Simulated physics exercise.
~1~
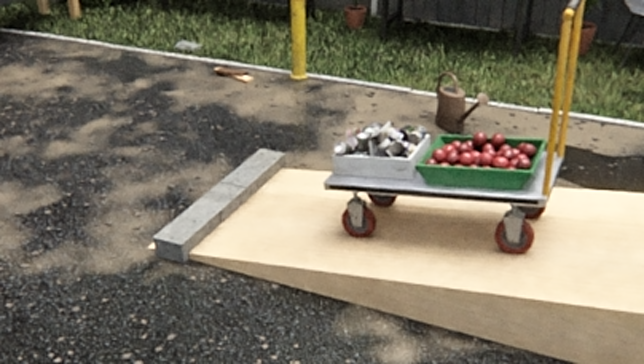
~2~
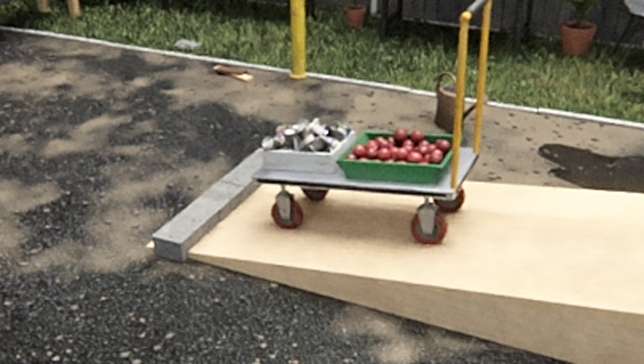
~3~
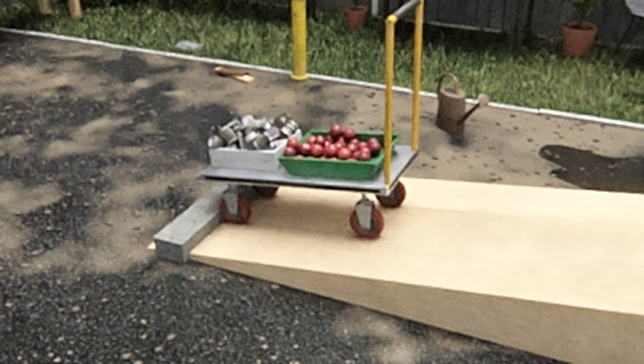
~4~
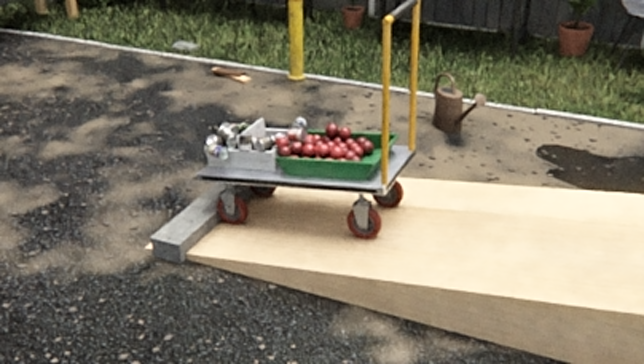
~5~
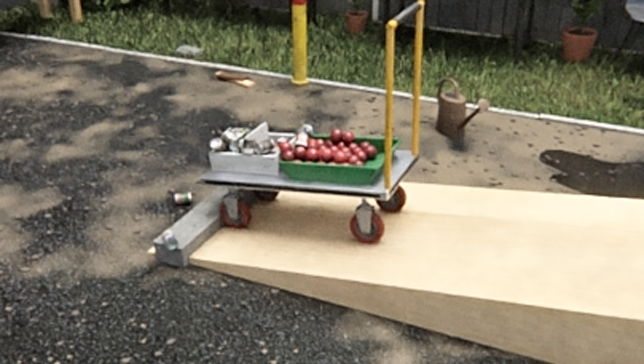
A flat trolley with a yellow-posted handle rolls left down a pale ramp, carrying a white basket of small tins and a green basket of red apples. It nears the grey beam lying across the foot of the ramp, its load still settled. The trolley stops with its front wheels by the beam and stays level. The tins surge towards the left end of the white basket, and some spill over. At the end, a few tins lie on and around the beam, while the apples remain heaped in the green basket on the motionless trolley.
